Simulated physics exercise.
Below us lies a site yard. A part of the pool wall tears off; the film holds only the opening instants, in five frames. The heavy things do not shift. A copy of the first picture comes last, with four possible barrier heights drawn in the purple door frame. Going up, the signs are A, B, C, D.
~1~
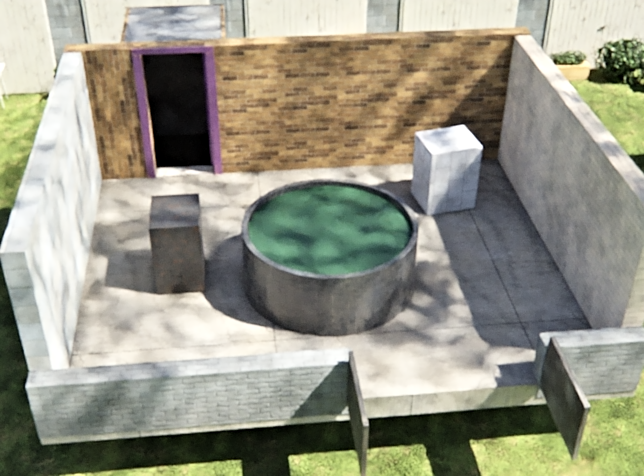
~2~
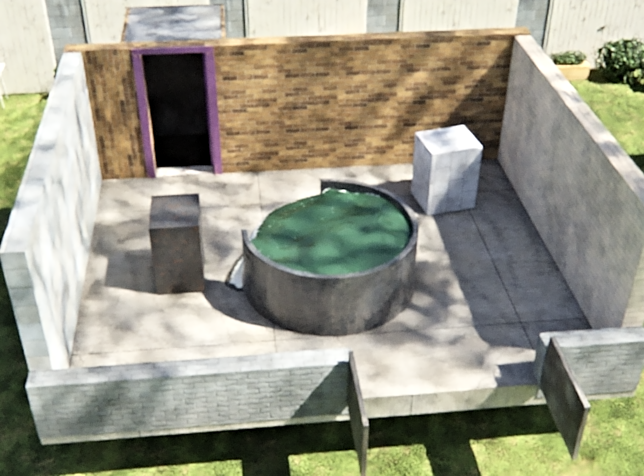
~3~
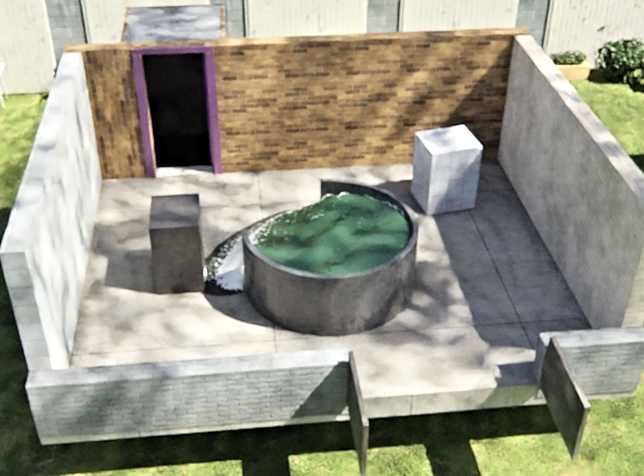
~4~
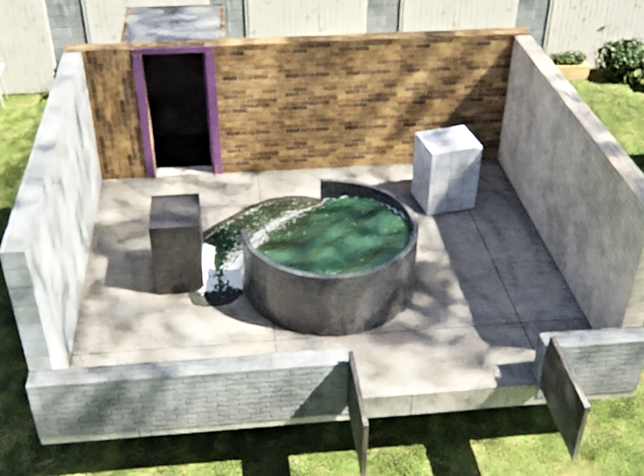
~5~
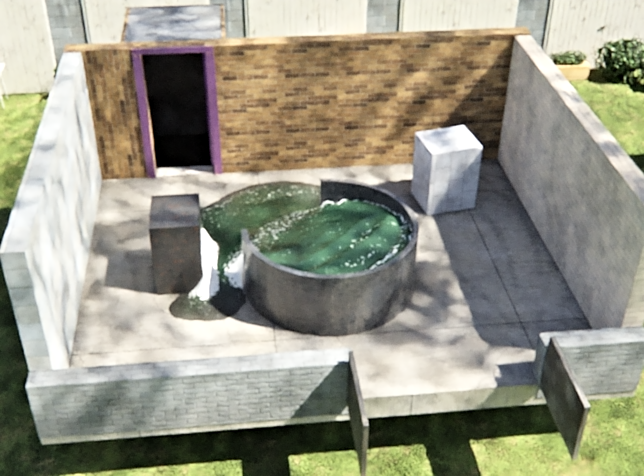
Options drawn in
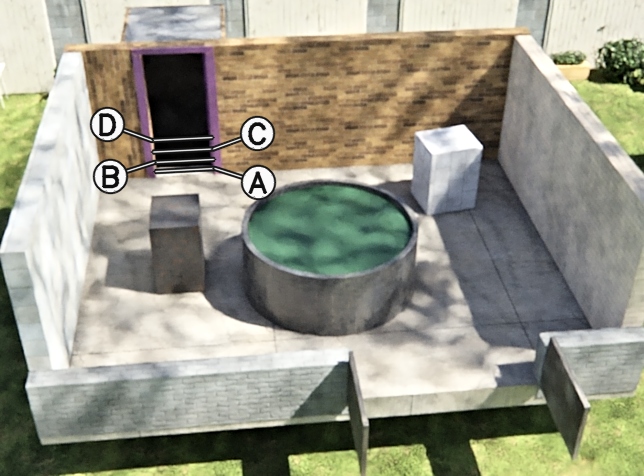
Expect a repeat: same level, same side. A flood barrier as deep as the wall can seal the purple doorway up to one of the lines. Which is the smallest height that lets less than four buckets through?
Choose C.
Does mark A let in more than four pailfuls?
Yes.
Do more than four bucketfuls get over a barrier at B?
Yes, that goes wrong.
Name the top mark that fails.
Mark B.
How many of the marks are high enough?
Two of them.
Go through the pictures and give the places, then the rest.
In the first frame, water in the pool at rest, its middle at (330, 229); foot of the purple doorway at (185, 176); open gate at (446, 337).
In the second frame, water covers 2 % of the ground, its front hidden from here.
In the third frame, front seen at (211, 281), 6 % of the ground wet.
In the fourth frame, front seen at (207, 297), 10 % of the ground wet.
In the fifth frame, front seen at (302, 185), 17 % of the ground wet.
On the marked copy, A at (185, 169); B at (184, 160); C at (183, 150); D at (182, 139); from the bottom up A, B, C, D.
If A is chosen, dozens of bucketfuls pour in.
If B is chosen, about 11 bucketfuls get in.
If C is chosen, a splash gets over, under a bucket.
If D is chosen, nothing gets over.
